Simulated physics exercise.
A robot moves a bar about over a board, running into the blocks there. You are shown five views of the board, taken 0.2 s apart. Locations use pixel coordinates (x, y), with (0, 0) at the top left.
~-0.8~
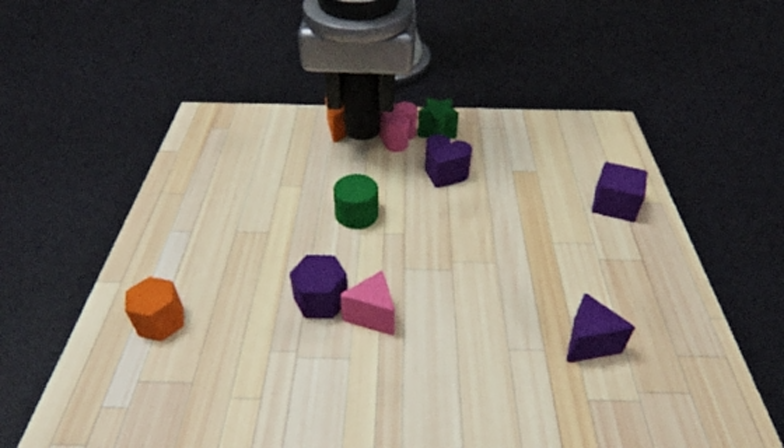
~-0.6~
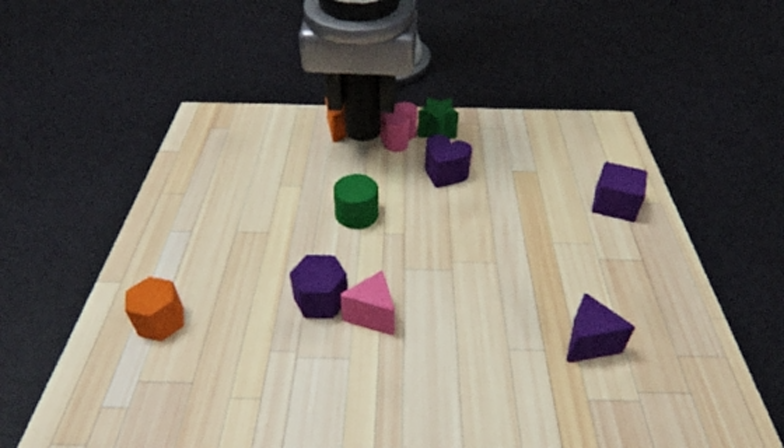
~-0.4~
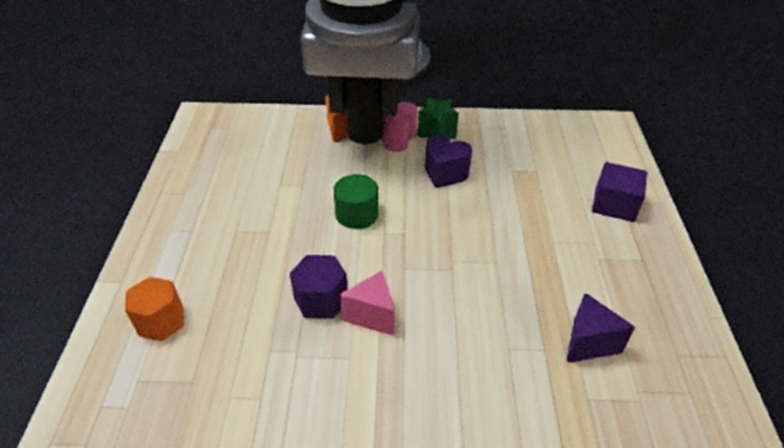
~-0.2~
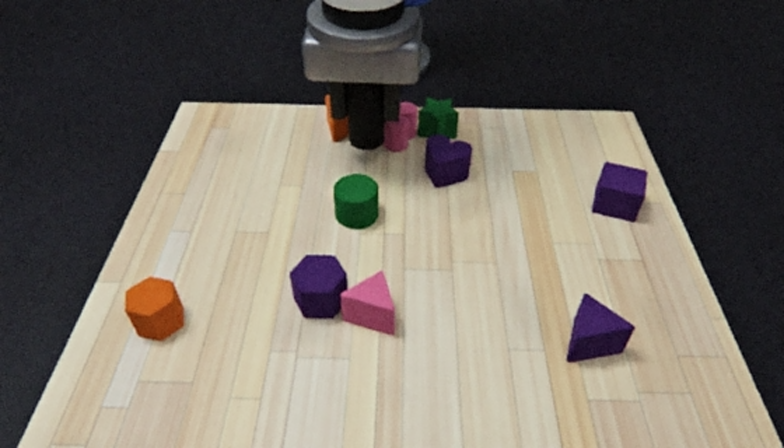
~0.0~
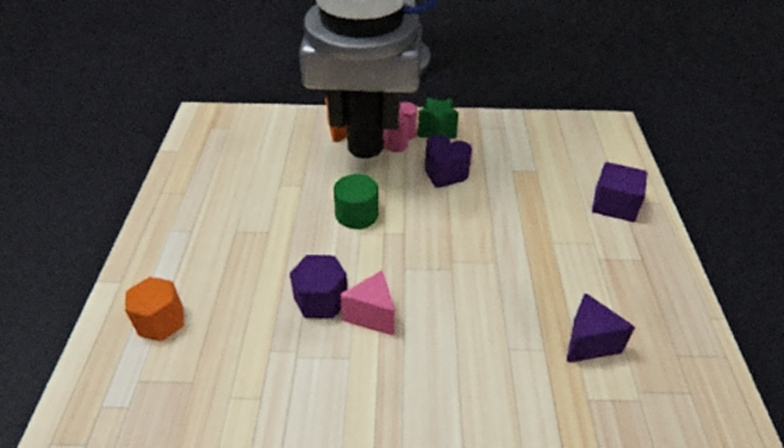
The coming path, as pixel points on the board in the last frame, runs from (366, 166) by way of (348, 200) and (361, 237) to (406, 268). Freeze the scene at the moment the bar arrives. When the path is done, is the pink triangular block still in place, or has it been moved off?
Once the path is done, it is somewhere new.
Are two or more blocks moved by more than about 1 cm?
I expect so.
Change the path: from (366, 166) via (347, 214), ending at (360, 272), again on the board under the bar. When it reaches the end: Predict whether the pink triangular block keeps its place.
Well, the pink triangular block shifts from its place.
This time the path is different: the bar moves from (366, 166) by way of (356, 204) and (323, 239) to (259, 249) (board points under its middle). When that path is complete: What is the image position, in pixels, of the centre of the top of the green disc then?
I expect it at (343, 239).
The first path, step by step. One third of the way, bar (346, 182); green disc (355, 202).
Two thirds of the way, bar (361, 219); green disc (372, 242).
At the end, bar (406, 250); green disc (404, 278); pink triangular block (376, 308), turned 55° clockwise; pink heart in place.
